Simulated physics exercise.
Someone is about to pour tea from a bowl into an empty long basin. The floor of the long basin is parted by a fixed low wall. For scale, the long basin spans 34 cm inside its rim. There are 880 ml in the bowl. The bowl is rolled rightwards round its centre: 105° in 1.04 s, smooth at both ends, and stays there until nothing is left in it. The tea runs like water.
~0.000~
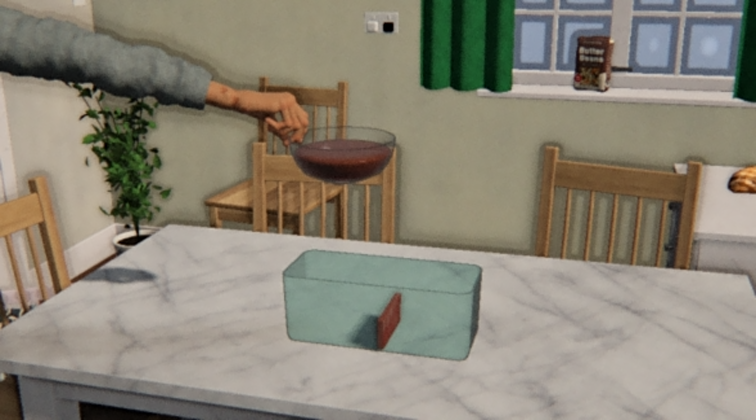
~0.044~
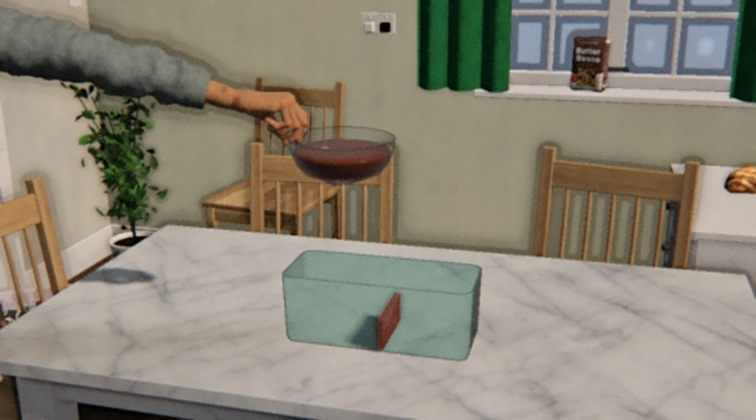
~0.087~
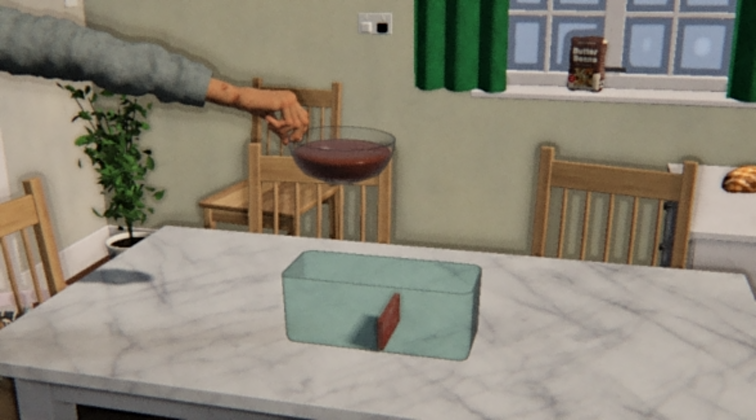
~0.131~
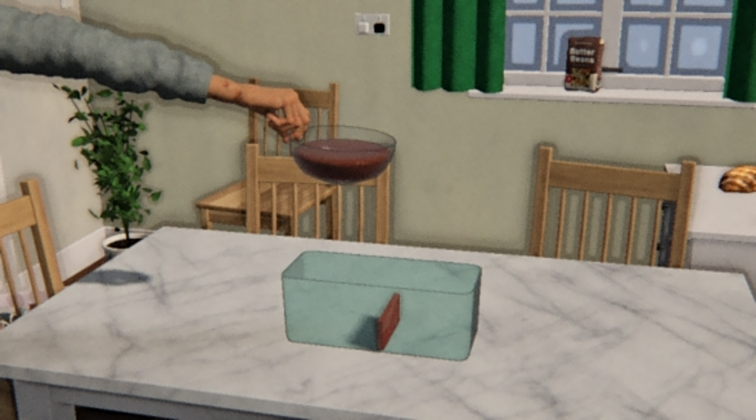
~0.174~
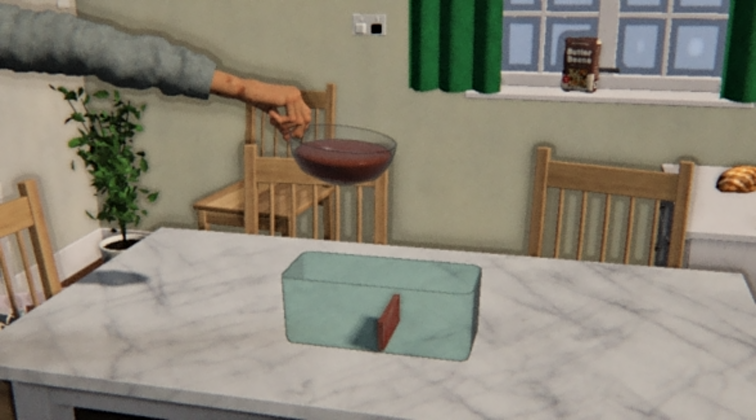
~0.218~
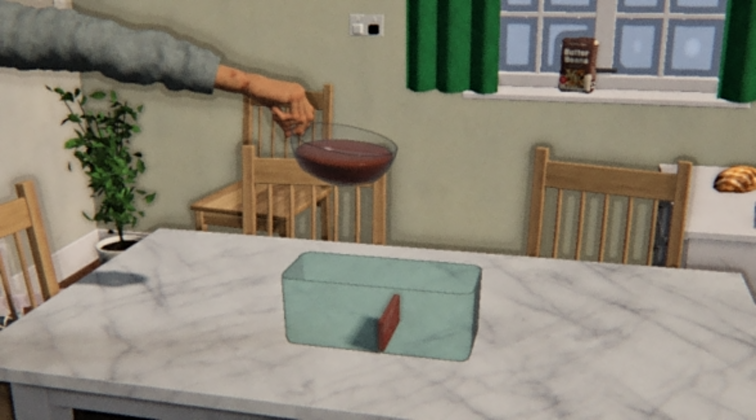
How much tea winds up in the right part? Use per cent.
Roughly 85 per cent is past the wall.
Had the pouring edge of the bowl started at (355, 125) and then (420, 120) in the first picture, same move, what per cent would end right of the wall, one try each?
First 60, then 80 per cent.
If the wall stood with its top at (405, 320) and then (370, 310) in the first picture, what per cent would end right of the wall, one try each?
In turn about 65 and 90 per cent.
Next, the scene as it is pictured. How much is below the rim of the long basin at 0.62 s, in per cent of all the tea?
About 10 per cent.
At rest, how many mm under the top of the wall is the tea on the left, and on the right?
Some 52 mm on the left and 18 mm on the right.
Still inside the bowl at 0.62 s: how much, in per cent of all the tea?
Some 40 per cent.
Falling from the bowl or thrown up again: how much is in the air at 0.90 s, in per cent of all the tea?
About 14 per cent.
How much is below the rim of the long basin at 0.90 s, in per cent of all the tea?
Some 84 per cent.
By 0.62 s the tilt is 67° and 40 per cent is still to pour, 0 is left of the wall and 10 right of it.
By 0.90 s the tilt is 101° and 1 per cent is still to pour, 3 is left of the wall and 80 right of it.
By 1.21 s the tilt is 105° and 0 per cent is still to pour, 11 is left of the wall and 85 right of it.
By 1.54 s the tilt is 105° and 0 per cent is still to pour, 11 is left of the wall and 85 right of it.
At rest 11 per cent lies left of the wall, 85 right of it and 4 outside.
